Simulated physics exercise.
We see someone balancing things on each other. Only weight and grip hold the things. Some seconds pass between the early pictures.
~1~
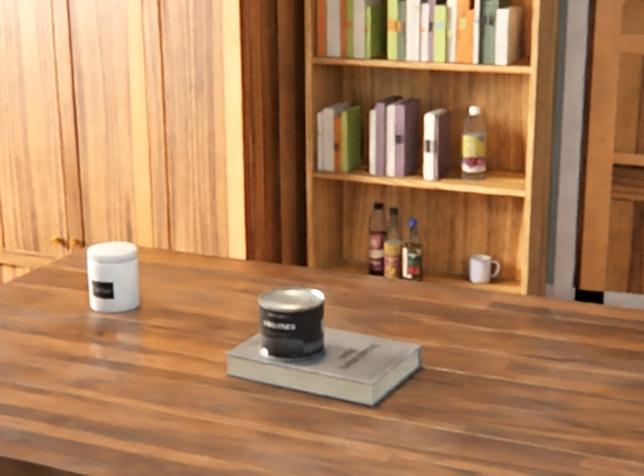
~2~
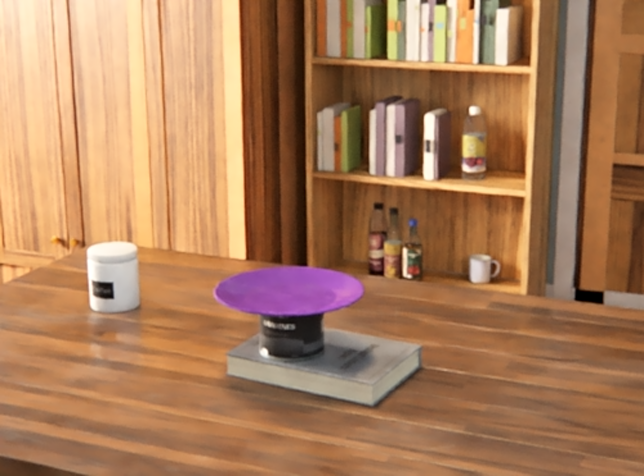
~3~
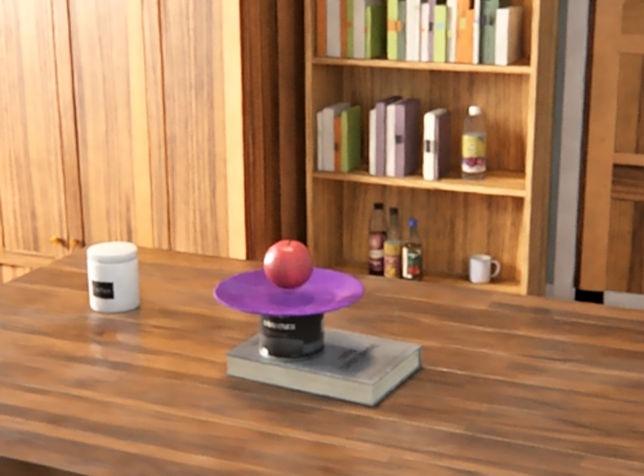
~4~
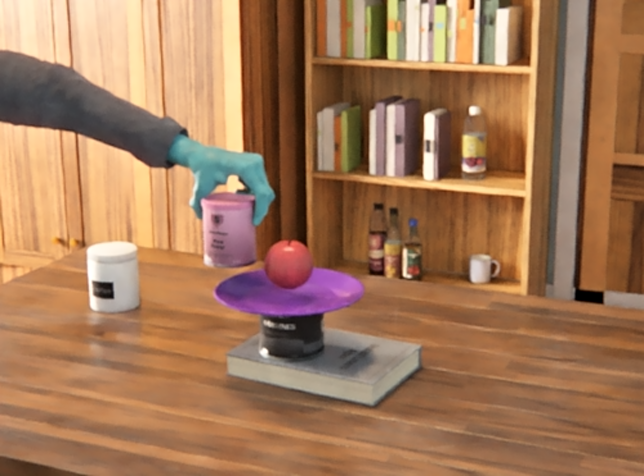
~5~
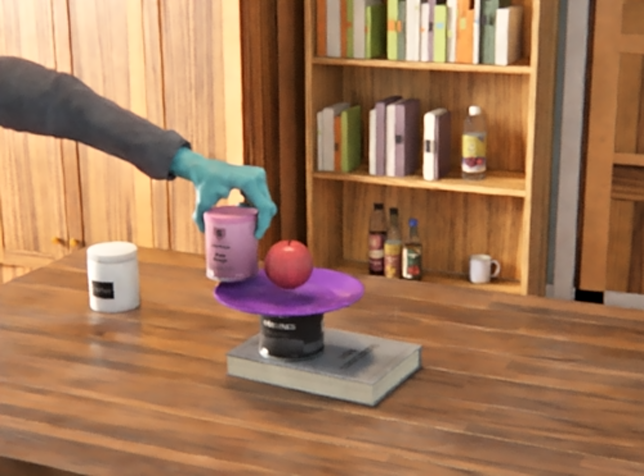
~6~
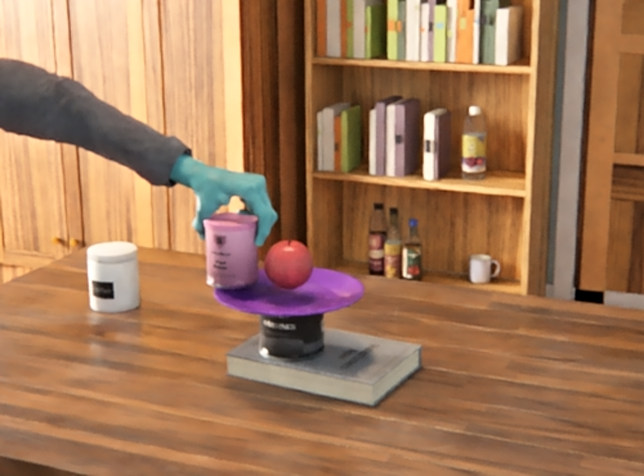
At first, a black tub sits on a grey book on a wooden table, with a white jar to the left. A purple plate appears on the tub, then a red apple on the plate. A gloved hand lowers a pink pot onto the plate's left edge, still holding it.
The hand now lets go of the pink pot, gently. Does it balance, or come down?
It holds.
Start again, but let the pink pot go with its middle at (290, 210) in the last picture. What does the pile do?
Then it loses its balance.
Then, 0.30 s later than the last frame, all is still.
Then, 0.70 s later than the last frame, pink pot resting near (232, 251).
When it is over, all 6 as before. End places, in pixels of the last picture, pink pot near (232, 251). The pile keeps its balance.
